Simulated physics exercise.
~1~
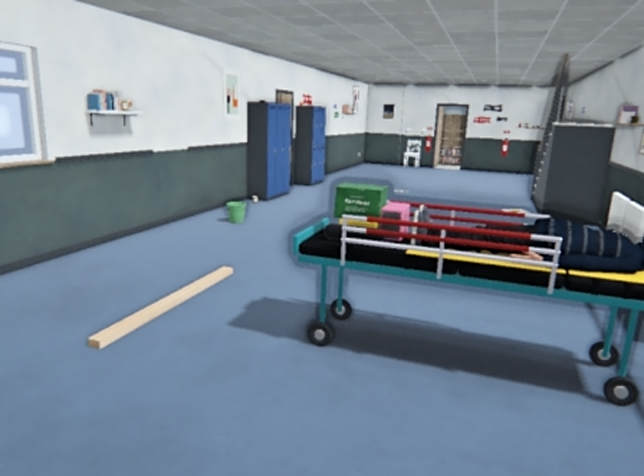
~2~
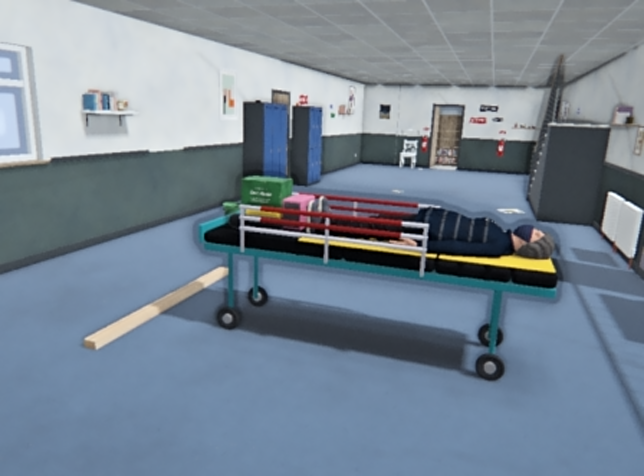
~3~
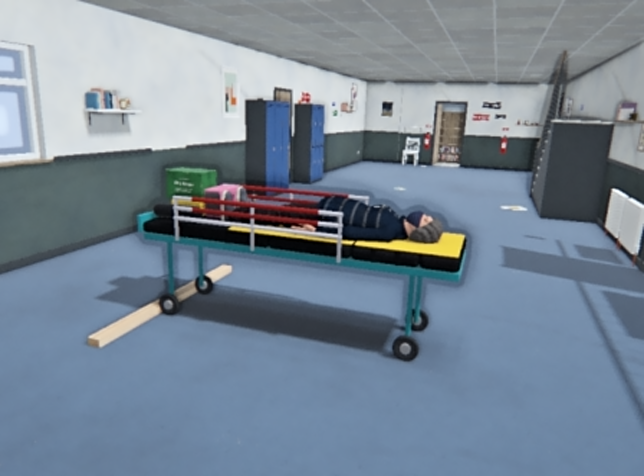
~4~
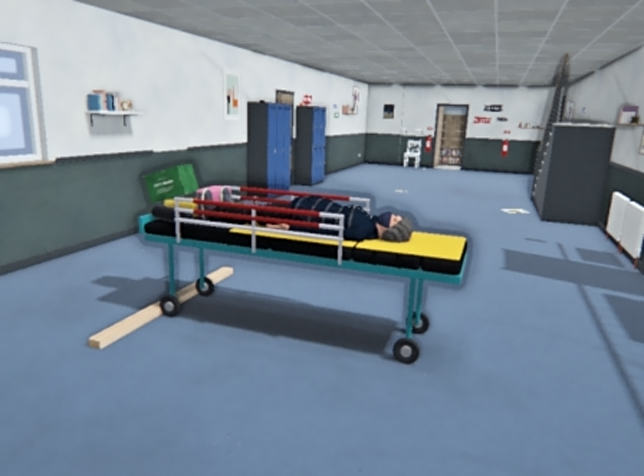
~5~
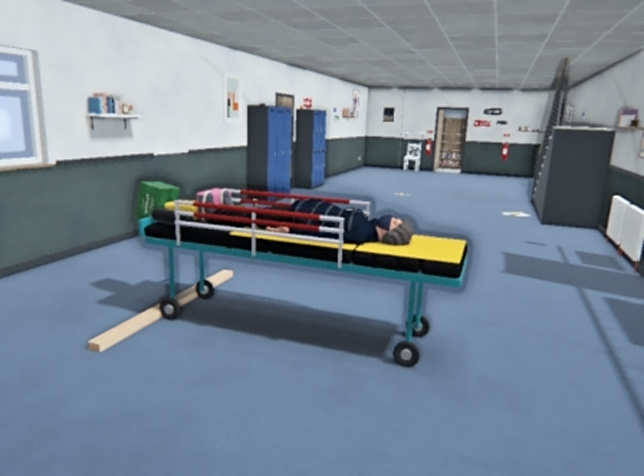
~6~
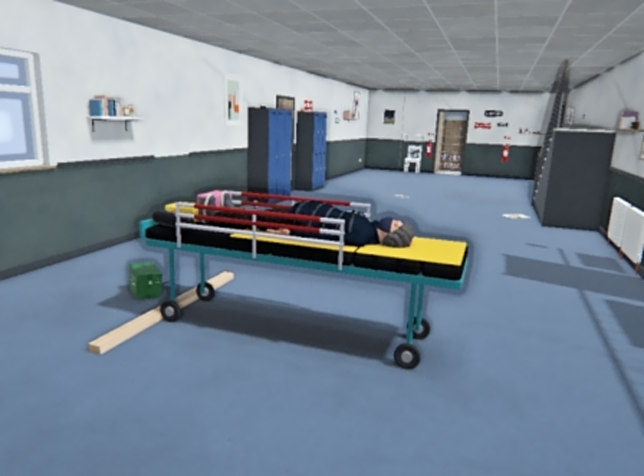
A teal-framed gurney with a black and yellow mattress rolls left across the blue floor of a long room with lockers and white-and-green walls, seen from the side. A person in dark clothes lies on it, head to the right, behind red and silver rails, with a green holdall and a pink item near the left end. It stops abruptly at a pale wooden beam, and the person slides slightly left. The holdall tips over the left end, tumbles down and finishes near the floor beside the beam, while the person and pink item stay aboard.
